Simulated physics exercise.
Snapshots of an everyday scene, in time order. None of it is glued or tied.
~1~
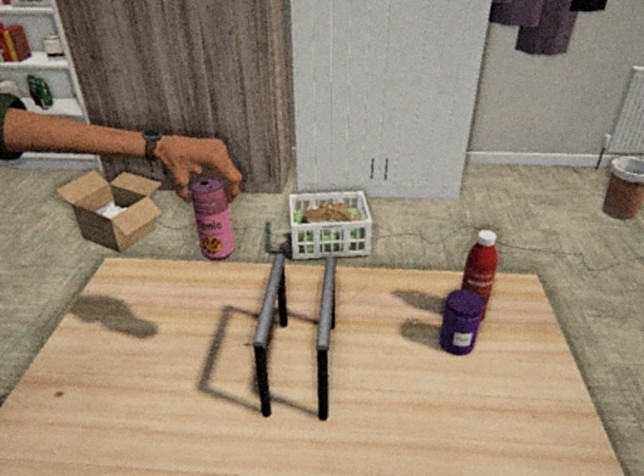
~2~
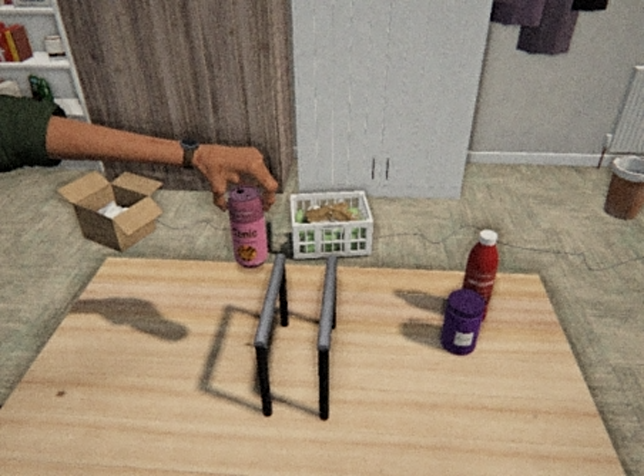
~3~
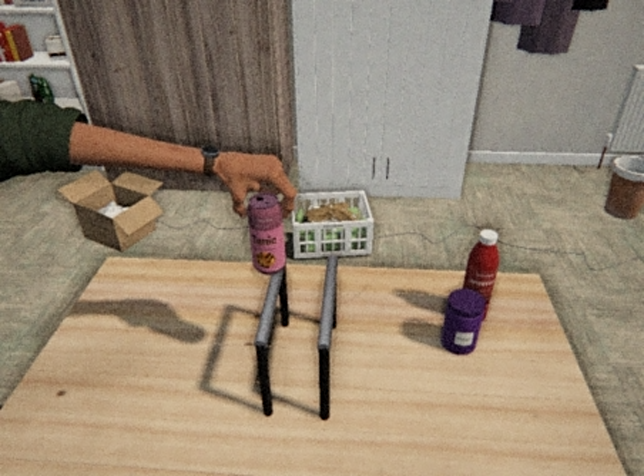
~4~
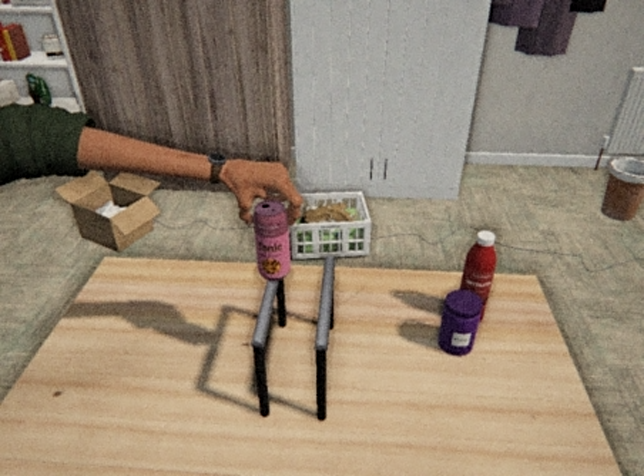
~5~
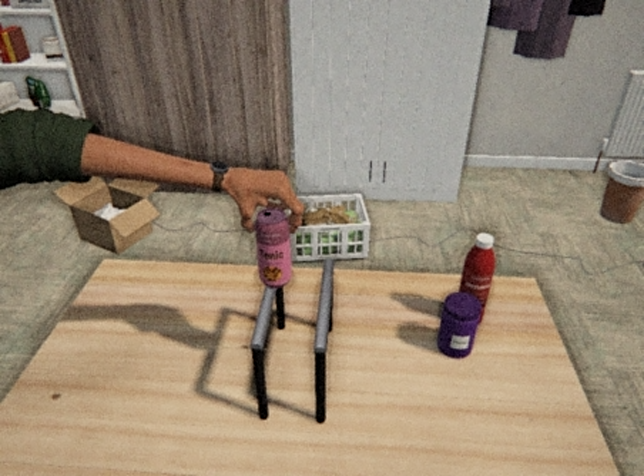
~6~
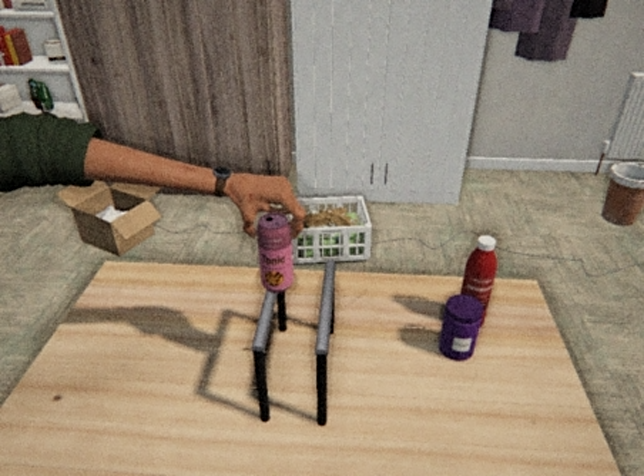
A pink can, gripped from above by a hand, moved right across the far side of a wooden table, then edged slightly nearer and paused above two dark rails, while a purple jar stayed put.
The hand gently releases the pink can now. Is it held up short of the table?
Yes - it is blocked.
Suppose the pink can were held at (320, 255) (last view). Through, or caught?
Stuck.
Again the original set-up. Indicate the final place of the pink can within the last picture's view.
In the last picture, near pixel (310, 291).
Then, 0.20 s later than the last frame, pink can moved a little near (278, 268).
Then, 0.30 s later than the last frame, pink can tilted by 25° near (293, 274).
Then, 0.40 s later than the last frame, pink can tilted by 62° near (310, 291).
When it is over, lying over on the stand or table, pink can; the other 2 as before. End places, in pixels of the last picture, pink can near (310, 291). The can is caught.
